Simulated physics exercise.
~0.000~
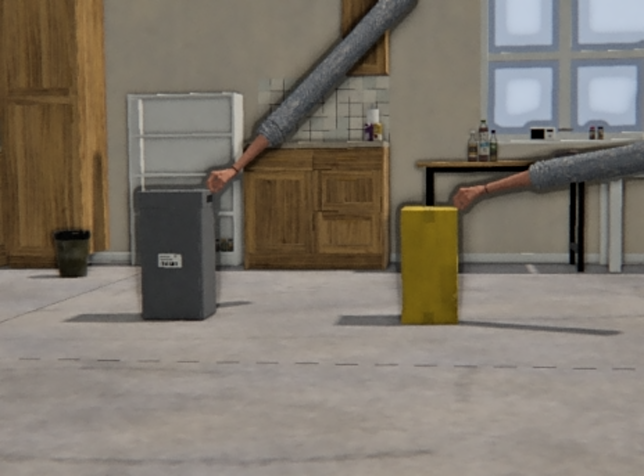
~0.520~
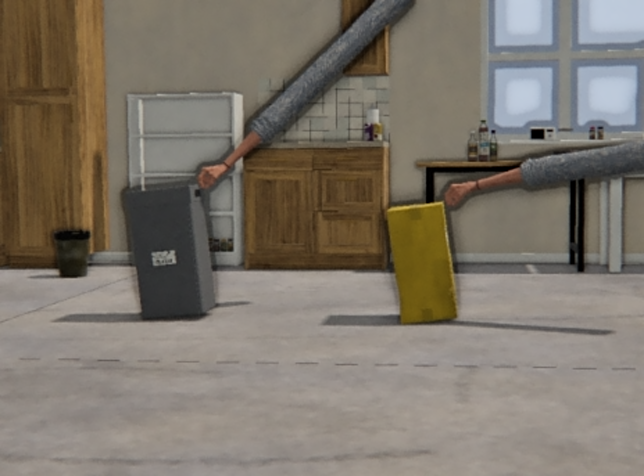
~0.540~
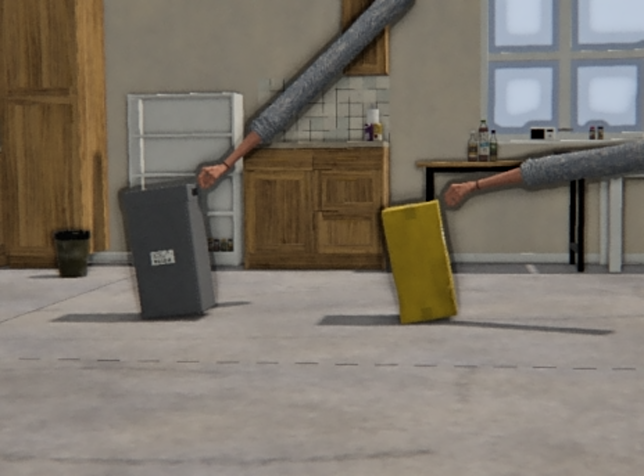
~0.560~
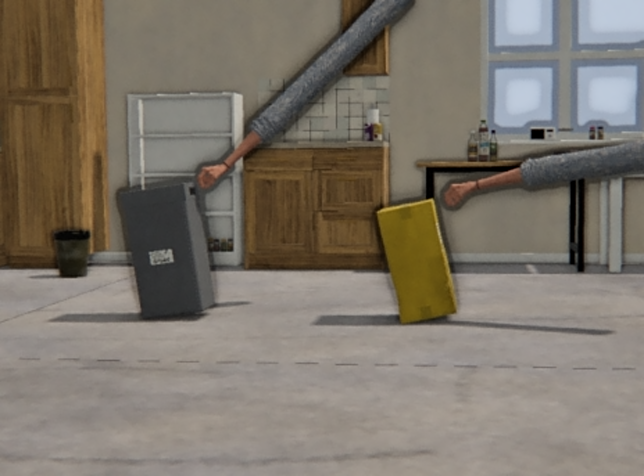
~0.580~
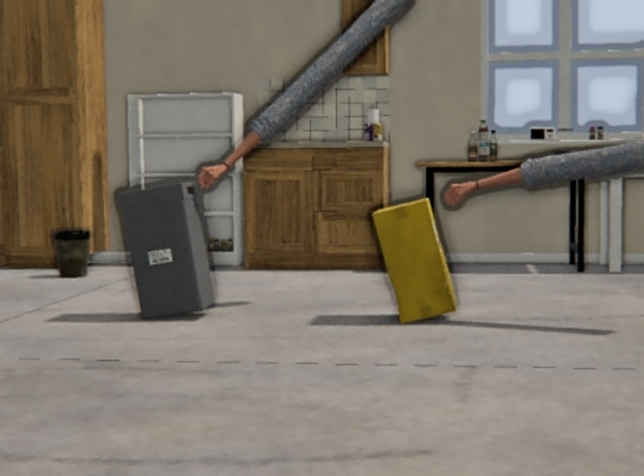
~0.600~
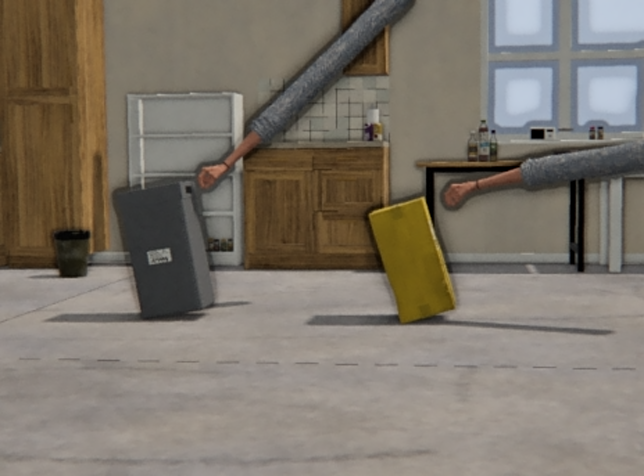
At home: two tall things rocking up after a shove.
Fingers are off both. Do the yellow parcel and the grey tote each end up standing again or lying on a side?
Result: The yellow parcel ends up lying on its side; the grey tote stands again.
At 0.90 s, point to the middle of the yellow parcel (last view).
Roughly at (383, 261).
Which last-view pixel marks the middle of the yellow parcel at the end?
Its middle finishes close to (347, 292) in the last view.
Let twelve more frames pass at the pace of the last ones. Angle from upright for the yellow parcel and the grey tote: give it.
They'd lean some 40° and 8° from upright.
After 0.90 s, yellow parcel 44° off upright near (383, 261); grey tote 4° off upright near (175, 252).
In the end (1.9 s), the yellow parcel topples, near (347, 292); the grey tote settles on its feet, near (179, 254).
